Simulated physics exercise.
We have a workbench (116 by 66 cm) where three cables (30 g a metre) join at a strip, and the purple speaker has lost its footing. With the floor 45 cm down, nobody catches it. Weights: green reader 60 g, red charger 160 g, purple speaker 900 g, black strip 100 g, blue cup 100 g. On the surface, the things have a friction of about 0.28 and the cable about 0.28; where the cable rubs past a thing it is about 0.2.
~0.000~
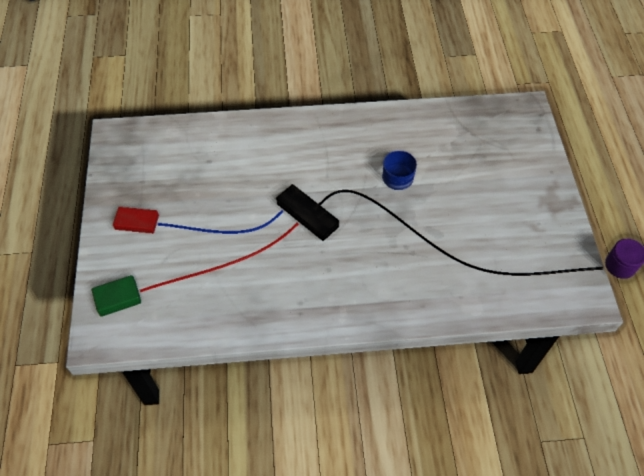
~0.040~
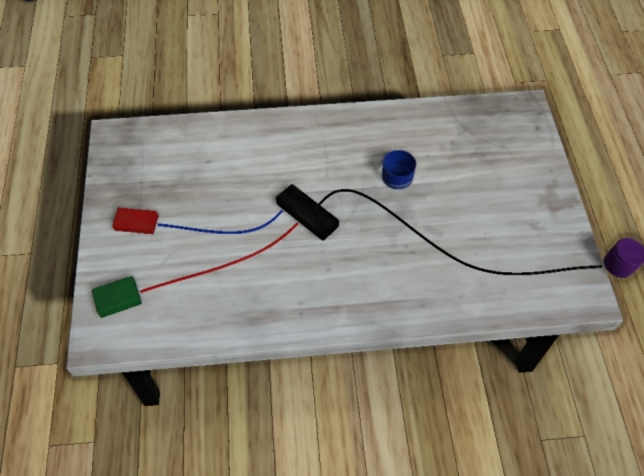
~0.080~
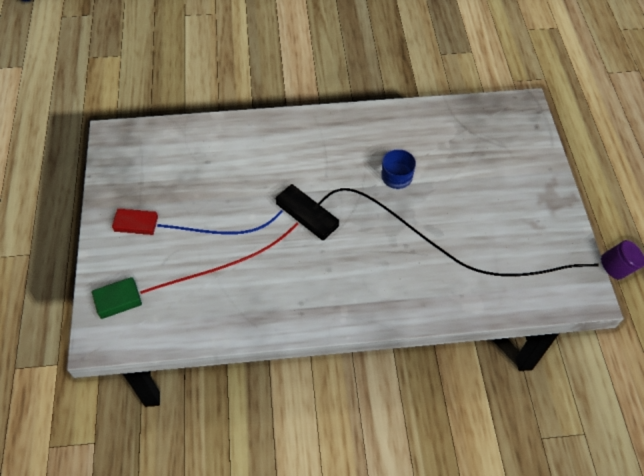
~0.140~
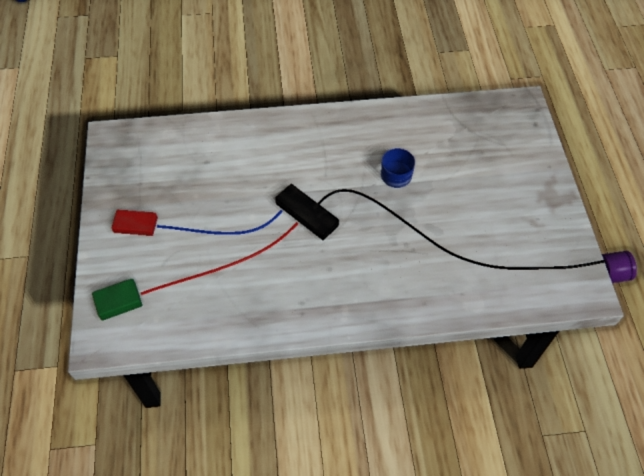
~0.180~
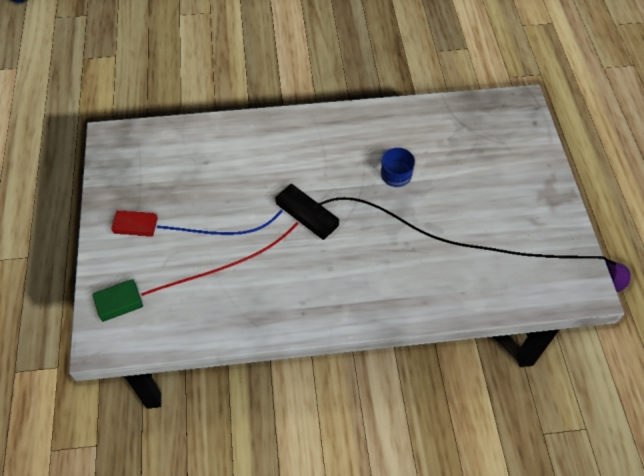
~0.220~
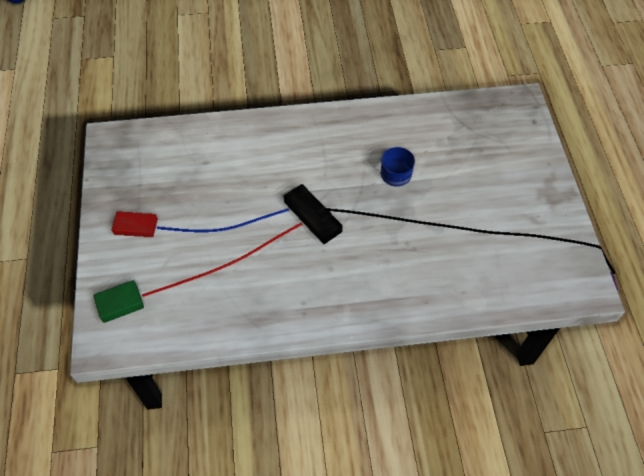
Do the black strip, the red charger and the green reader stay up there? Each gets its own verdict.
The black strip leaves the top, the red charger leaves the top, the green reader leaves the top.
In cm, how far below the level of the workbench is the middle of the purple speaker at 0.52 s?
40 cm or so.
At 0.5 s, the strip's end of the black cable at (521, 311); red charger 54 cm off its start, black strip 49 cm off its start, green reader 46 cm off its start.
At 0.8 s, the strip has left the top; red charger 97 cm off its start, green reader 92 cm off its start, black strip over the edge.
At 1.1 s, the strip has left the top; red charger over the edge, green reader over the edge, black strip over the edge.
At 1.4 s, the strip has left the top; red charger over the edge, green reader over the edge, black strip over the edge.
At 2.6 s, the strip has left the top; red charger over the edge, green reader over the edge, black strip over the edge, purple speaker over the edge.
